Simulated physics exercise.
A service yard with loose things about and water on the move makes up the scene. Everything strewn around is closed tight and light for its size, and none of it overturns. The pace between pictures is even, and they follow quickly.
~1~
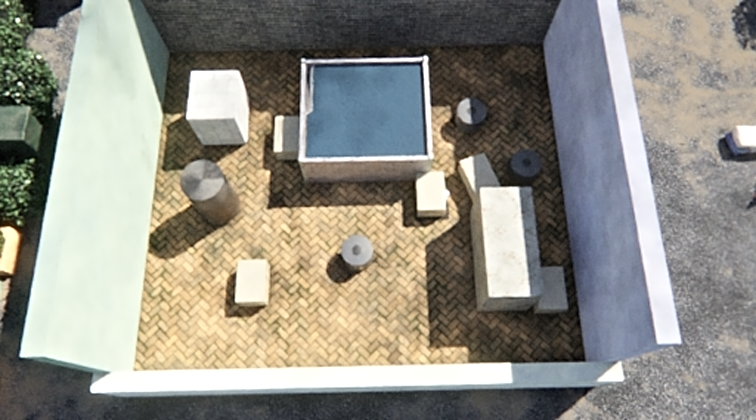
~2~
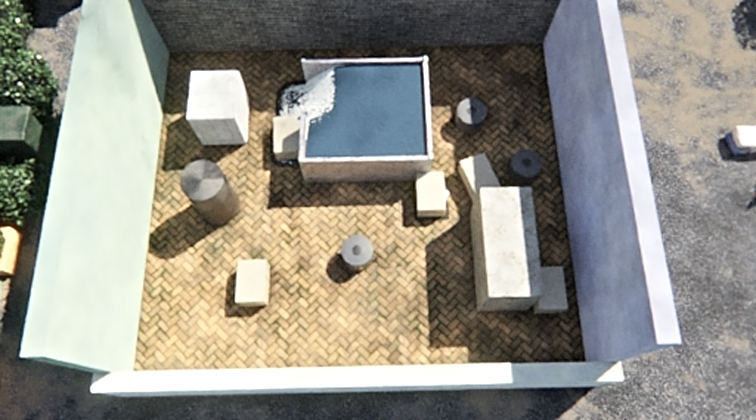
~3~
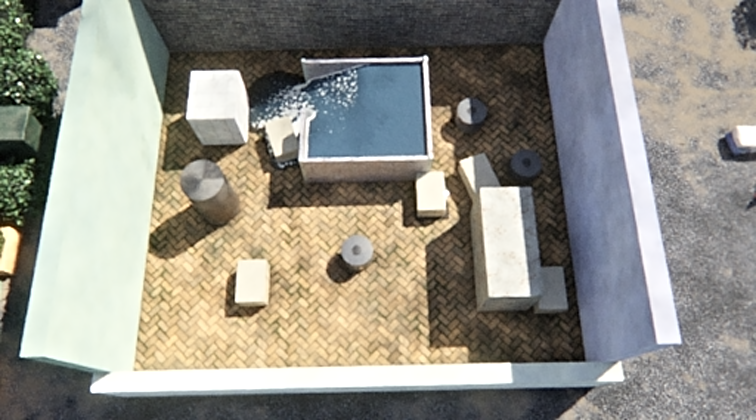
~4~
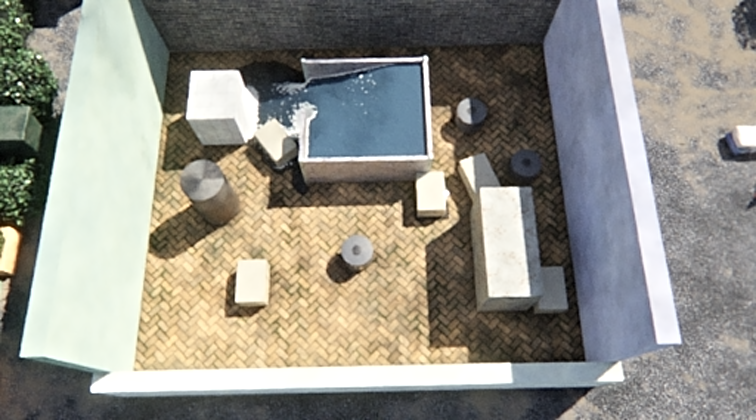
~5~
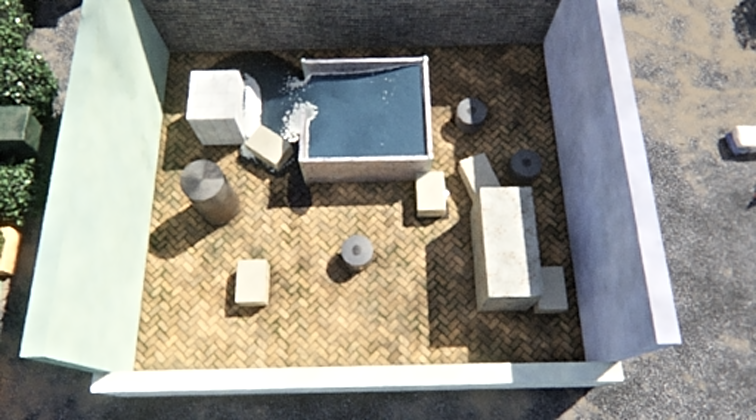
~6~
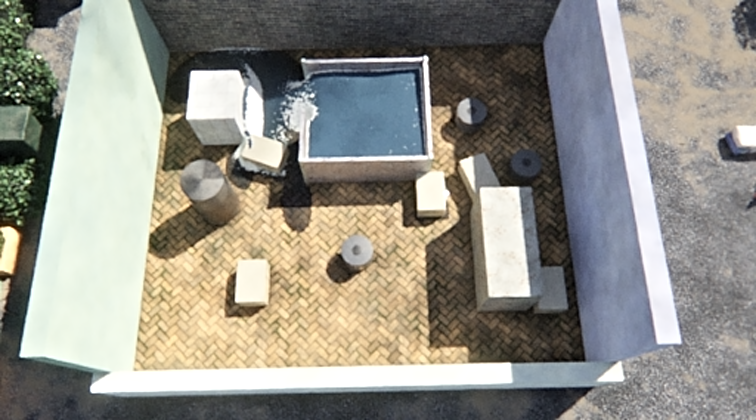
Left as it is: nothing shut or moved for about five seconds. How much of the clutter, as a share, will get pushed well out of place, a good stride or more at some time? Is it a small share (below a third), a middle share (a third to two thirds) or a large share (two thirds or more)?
A small share, below a third.
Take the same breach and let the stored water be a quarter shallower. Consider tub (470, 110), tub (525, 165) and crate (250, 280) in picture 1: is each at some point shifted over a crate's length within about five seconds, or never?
Well, in sequence: Not carried that far, not carried that far, not carried that far.
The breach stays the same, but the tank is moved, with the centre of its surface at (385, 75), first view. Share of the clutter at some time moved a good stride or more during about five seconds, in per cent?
Roughly 0 per cent.
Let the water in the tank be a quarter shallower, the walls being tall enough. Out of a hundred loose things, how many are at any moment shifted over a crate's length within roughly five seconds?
Something like 10 % of the loose things.
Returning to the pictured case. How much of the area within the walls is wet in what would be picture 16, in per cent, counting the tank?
Estimate: Close to 40 in a hundred.
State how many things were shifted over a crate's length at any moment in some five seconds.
Total: 1.
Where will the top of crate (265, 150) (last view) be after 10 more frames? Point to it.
Around (298, 237).
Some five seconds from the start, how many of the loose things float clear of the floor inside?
It comes to 1.
A moment on, 1 of 8 are well off their spots; 0 afloat.
Next, 1 of 8 are well off their spots; 0 afloat.
Later, 1 of 8 are well off their spots; 0 afloat.
In the end, 1 of 8 are well off their spots, and 1 have been at some point; 1 afloat.
